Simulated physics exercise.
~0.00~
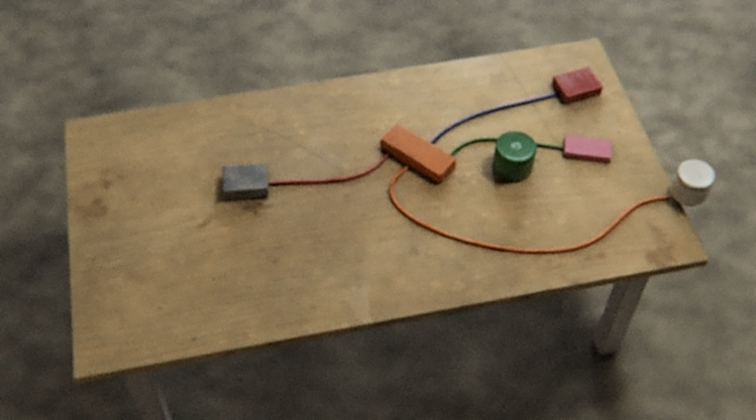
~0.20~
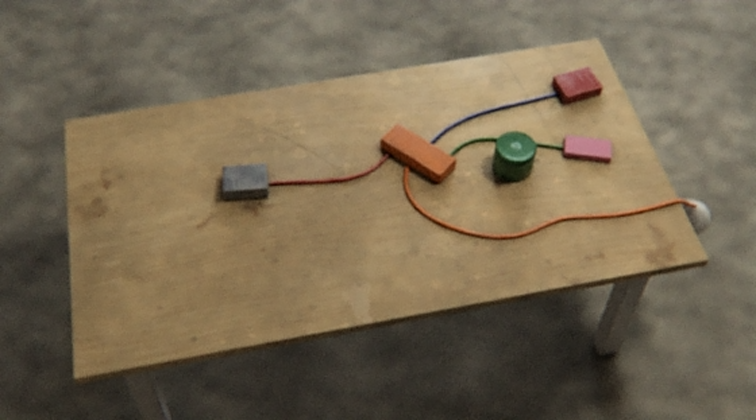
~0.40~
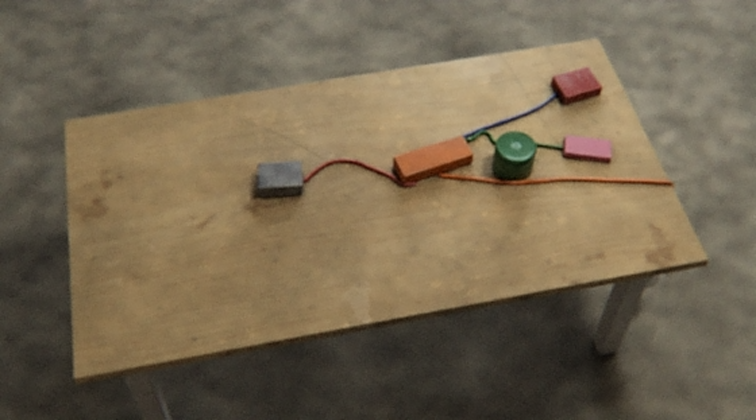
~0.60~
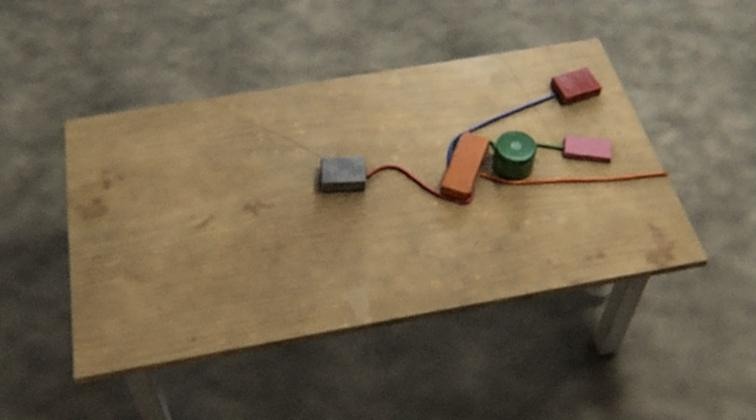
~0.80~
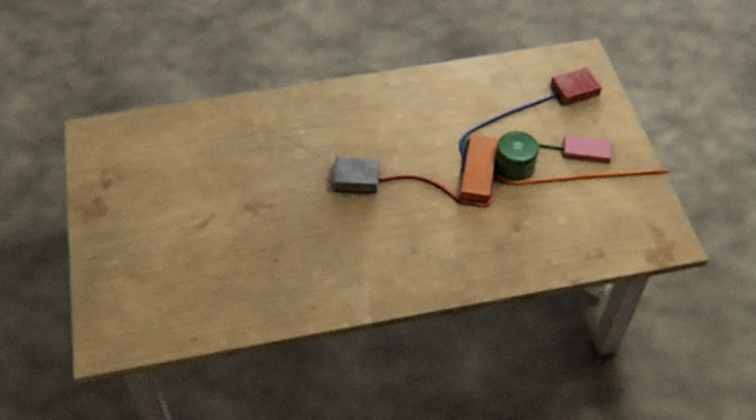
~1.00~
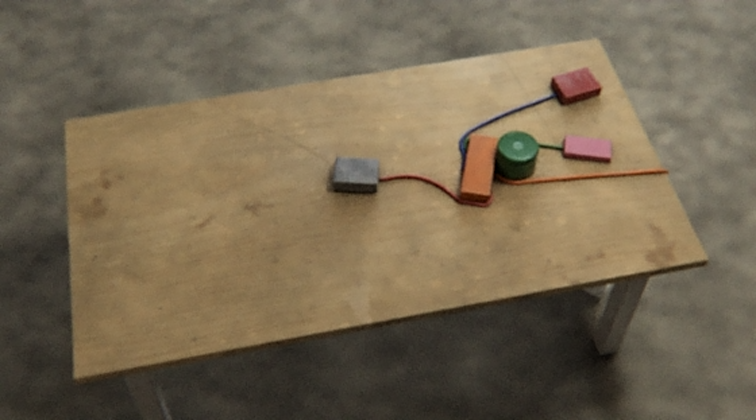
A white cylindrical object drops off the right edge of a wooden table, its orange cable pulling the orange strip rightward and turning it, while the grey box slides after it on a red cable, until the strip rests against the green tub and everything is still.
